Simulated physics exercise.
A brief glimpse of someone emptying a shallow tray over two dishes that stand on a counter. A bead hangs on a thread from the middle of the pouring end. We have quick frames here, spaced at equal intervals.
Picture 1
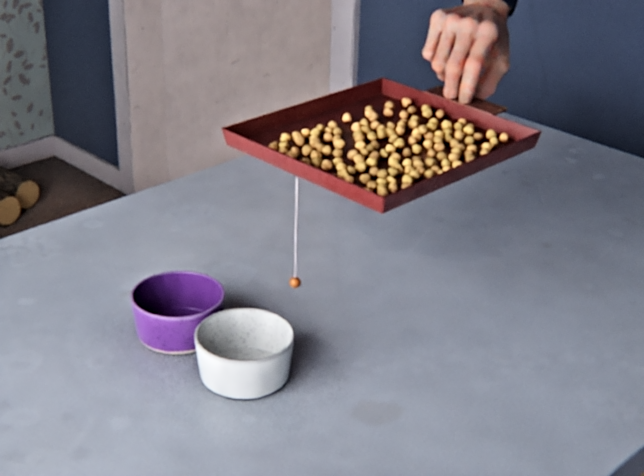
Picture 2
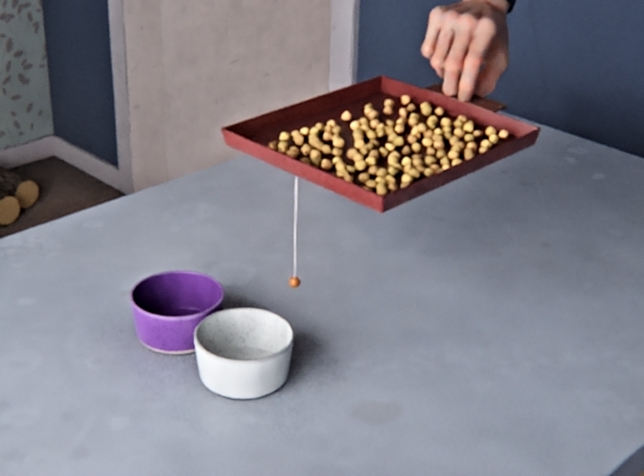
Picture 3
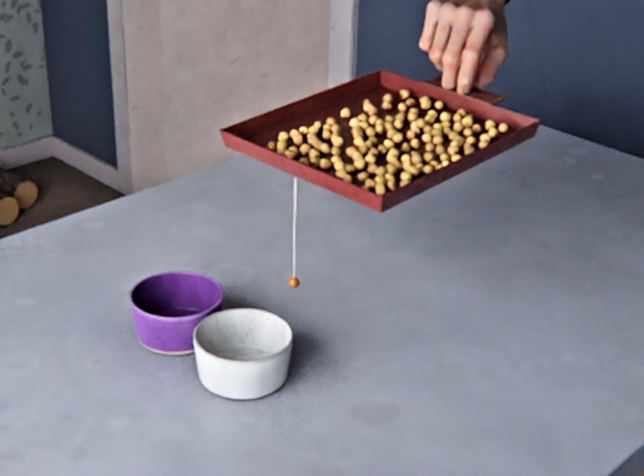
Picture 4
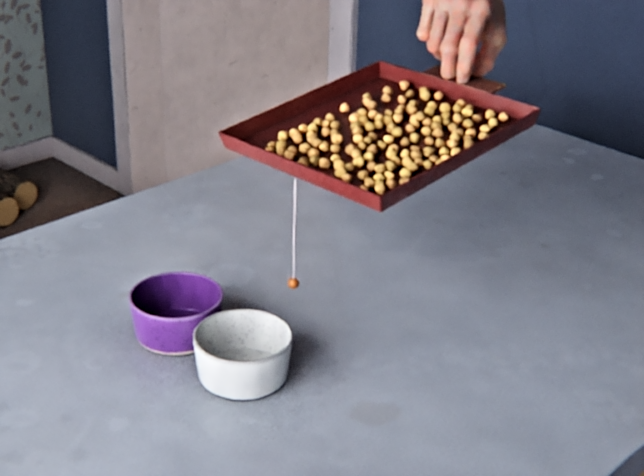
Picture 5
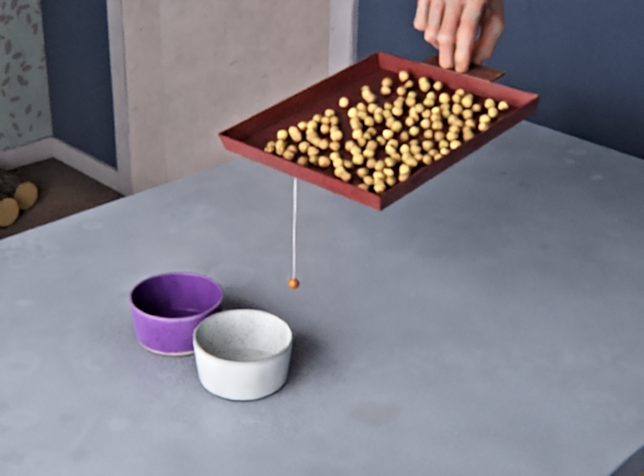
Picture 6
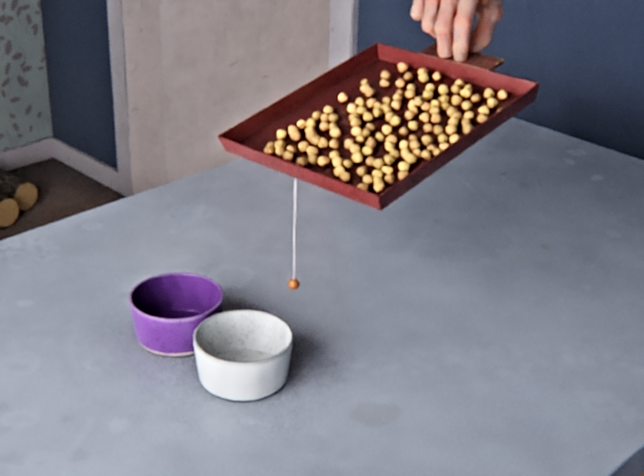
A hand held a red tray of dried chickpeas above a purple dish and a white one on a gray counter, then slowly raised the handle side, tilting the tray slightly toward its left corner.
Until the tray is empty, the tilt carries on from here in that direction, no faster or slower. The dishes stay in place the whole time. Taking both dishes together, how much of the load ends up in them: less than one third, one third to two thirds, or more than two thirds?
Lands in the middle range.
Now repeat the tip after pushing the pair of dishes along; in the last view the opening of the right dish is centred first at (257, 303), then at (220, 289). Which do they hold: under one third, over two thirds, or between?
First place: Between a third and two thirds. Second place: In the middle band.
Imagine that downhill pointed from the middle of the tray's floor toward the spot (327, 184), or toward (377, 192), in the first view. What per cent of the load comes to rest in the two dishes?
I'd expect around 30 in a hundred first and around 0 in a hundred second.
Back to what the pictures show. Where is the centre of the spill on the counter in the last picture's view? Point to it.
Somewhere near (228, 312), I think.
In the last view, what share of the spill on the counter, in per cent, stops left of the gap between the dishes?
I'd put it at around 30 per cent.
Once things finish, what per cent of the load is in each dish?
Count per hundred - left dish ~ 20, right dish ~ 30.
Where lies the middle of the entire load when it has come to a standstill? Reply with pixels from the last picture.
Around (213, 335).
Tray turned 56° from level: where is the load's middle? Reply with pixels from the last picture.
Centre estimate: (306, 142).
Shortly afterwards, tray tipped steeply; all but a few on the tray; only a few in the air.
Next, tray tipped right over; all but a few on the tray; only a few in the right dish; only a few in the left dish; only a few outside both; only a few in the air.
Some moments later, tray tipped past a quarter turn; near a quarter in the right dish; near a quarter in the left dish; near half outside both.
In the end, tray tipped past a quarter turn; near a quarter in the right dish; near a quarter in the left dish; near half outside both.
